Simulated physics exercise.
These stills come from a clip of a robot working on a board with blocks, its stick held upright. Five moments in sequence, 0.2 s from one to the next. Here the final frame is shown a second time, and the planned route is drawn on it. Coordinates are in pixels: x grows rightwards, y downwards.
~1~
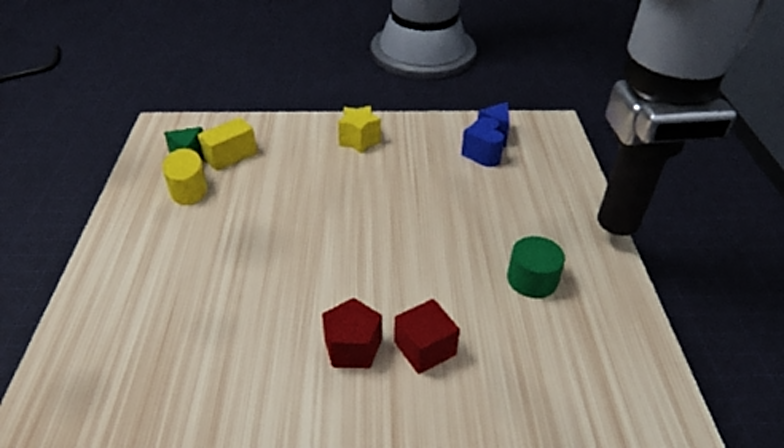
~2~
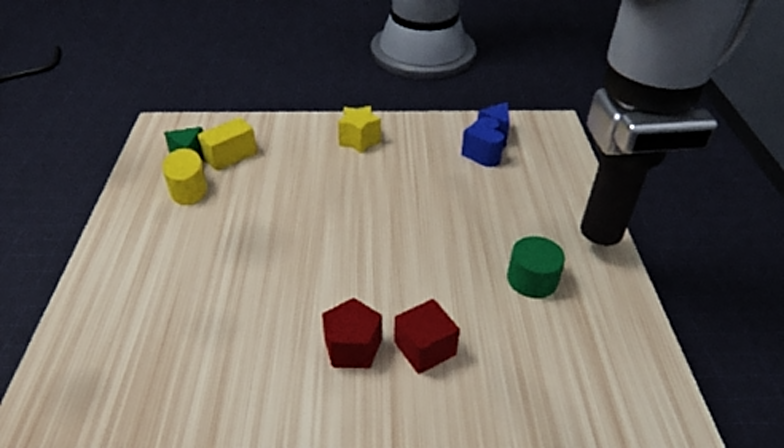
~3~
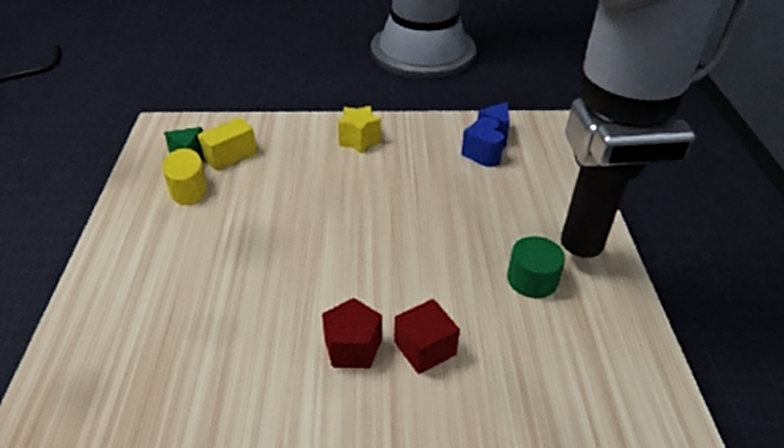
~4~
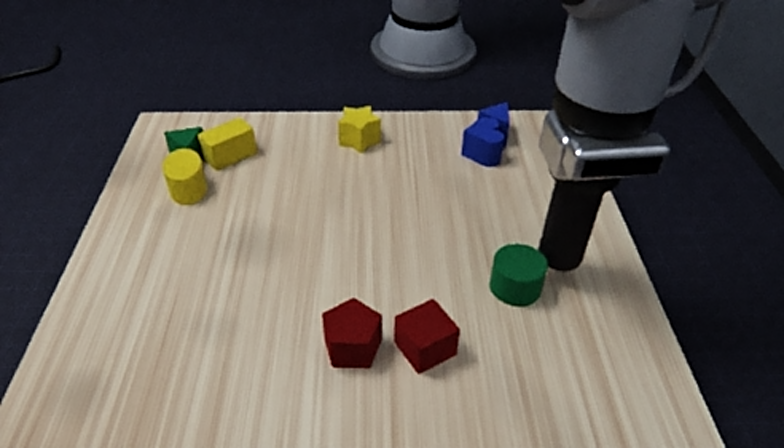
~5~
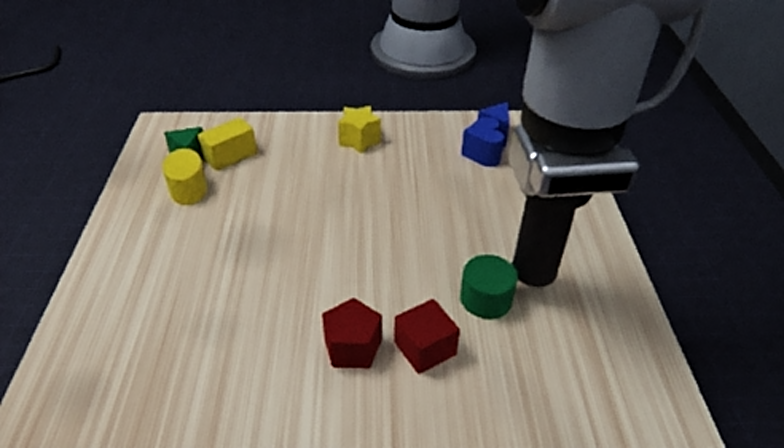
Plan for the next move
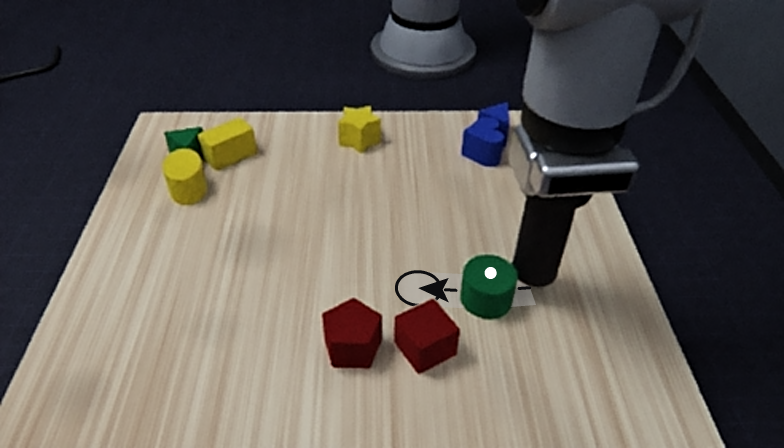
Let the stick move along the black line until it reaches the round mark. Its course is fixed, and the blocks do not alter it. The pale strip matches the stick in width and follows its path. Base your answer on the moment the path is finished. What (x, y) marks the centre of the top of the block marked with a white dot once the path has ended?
The middle of its upper face should be somewhere near (386, 290).
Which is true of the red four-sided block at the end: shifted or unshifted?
At the moment the path ends, the red four-sided block no longer stands where it did.
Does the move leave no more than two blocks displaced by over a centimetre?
My answer is yes.
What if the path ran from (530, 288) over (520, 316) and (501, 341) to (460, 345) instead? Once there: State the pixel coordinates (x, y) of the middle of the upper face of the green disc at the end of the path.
At the end it should sit near (434, 284).
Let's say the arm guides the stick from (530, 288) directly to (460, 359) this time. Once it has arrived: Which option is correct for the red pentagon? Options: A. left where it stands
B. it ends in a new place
It's A.
Drawn move, from (530, 288) via (475, 291), ending at (419, 288); the dot is on the green disc.
What follows on the original path. Halfway along, stick (476, 274); red four-sided block (422, 326), turned 15° anticlockwise; green disc (435, 283).
At the end, stick (420, 271); red pentagon still; red four-sided block (410, 333), turned 55° anticlockwise; green disc (386, 290).
